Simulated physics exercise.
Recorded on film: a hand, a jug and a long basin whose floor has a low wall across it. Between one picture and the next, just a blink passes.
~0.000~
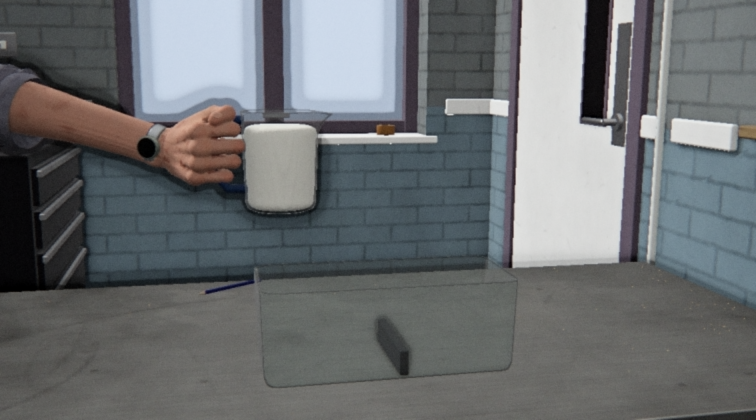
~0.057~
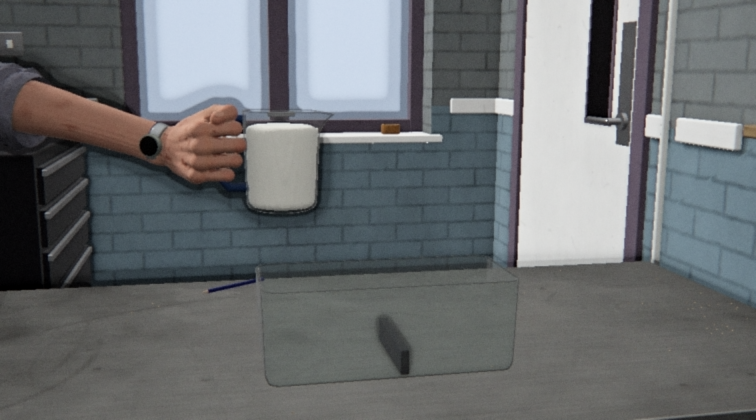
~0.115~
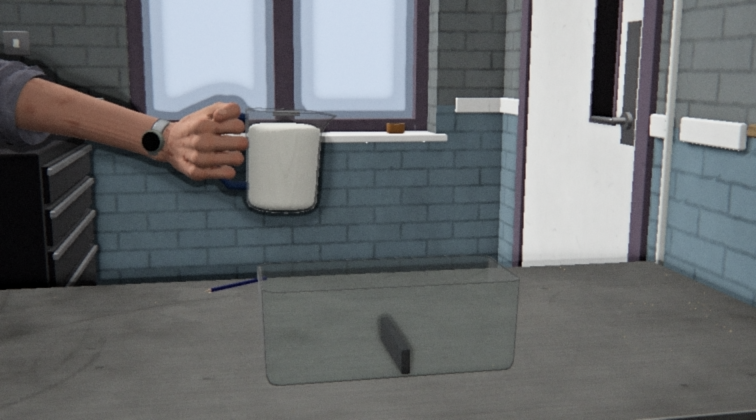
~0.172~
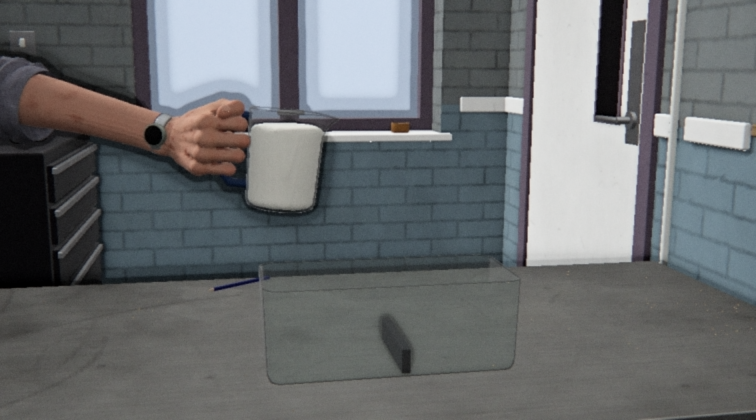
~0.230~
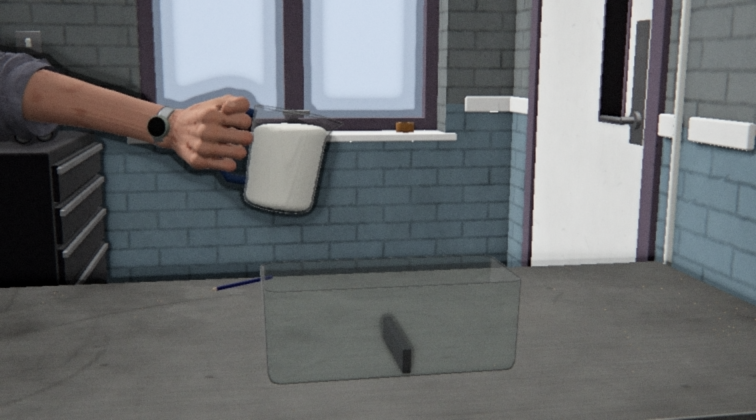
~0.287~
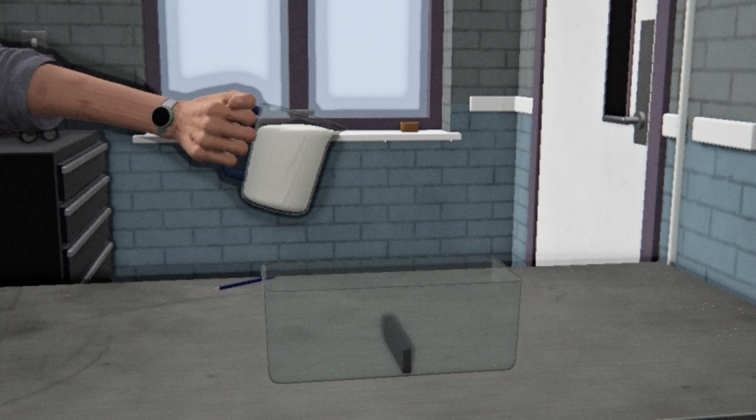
A hand holding a jug of milk above a clear basin with a low wall inside, gradually tilting it to the right.
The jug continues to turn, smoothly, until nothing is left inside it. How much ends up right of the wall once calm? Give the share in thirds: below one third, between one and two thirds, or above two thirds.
Seems the share right of the wall stays inside the range of a third to two thirds.
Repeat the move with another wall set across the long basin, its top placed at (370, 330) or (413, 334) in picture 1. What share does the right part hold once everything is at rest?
In order, 80 and 5 in a hundred.
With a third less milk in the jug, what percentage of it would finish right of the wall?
Roughly 15 in a hundred.
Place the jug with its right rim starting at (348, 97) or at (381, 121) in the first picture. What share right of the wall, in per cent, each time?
Close to 70 in a hundred, then close to 90 in a hundred.
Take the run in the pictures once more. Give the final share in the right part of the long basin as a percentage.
Share: Roughly 45 %.
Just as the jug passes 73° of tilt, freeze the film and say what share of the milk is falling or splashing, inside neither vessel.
About 15 per cent.
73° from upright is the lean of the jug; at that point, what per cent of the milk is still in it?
Some 75 in a hundred has yet to spill out.
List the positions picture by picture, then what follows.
It leans 0°; its right rim is at (333, 113); the milk meets the walls at (244, 128) and (316, 127); the long basin's rim runs from (258, 281) to (501, 269); the wall's top is at (392, 335), in the first picture.
It leans 1°; its right rim is at (334, 113); the milk meets the walls at (246, 127) and (318, 127), in the second picture.
It leans 3°; its right rim is at (337, 115); the milk meets the walls at (248, 127) and (320, 128), in the third picture.
It leans 6°; its right rim is at (340, 118); the milk meets the walls at (251, 127) and (323, 128), in the fourth picture.
It leans 10°; its right rim is at (344, 122); the milk meets the walls at (254, 128) and (328, 128), in the fifth picture.
It leans 16°; its right rim is at (348, 128); the milk meets the walls at (257, 131) and (335, 130), in the sixth picture.
A moment on, the jug is tipped part way and 77 per cent is still to pour, 1 is left of the wall and 5 right of it.
Next, the jug is tipped right over and 21 per cent is still to pour, 25 is left of the wall and 34 right of it.
Then the jug is tipped right over and 0 per cent is still to pour, 54 is left of the wall and 42 right of it.
Later the jug is tipped right over and 0 per cent is still to pour, 55 is left of the wall and 44 right of it.
Finally, 55 per cent lies left of the wall, 44 right of it and 1 outside.
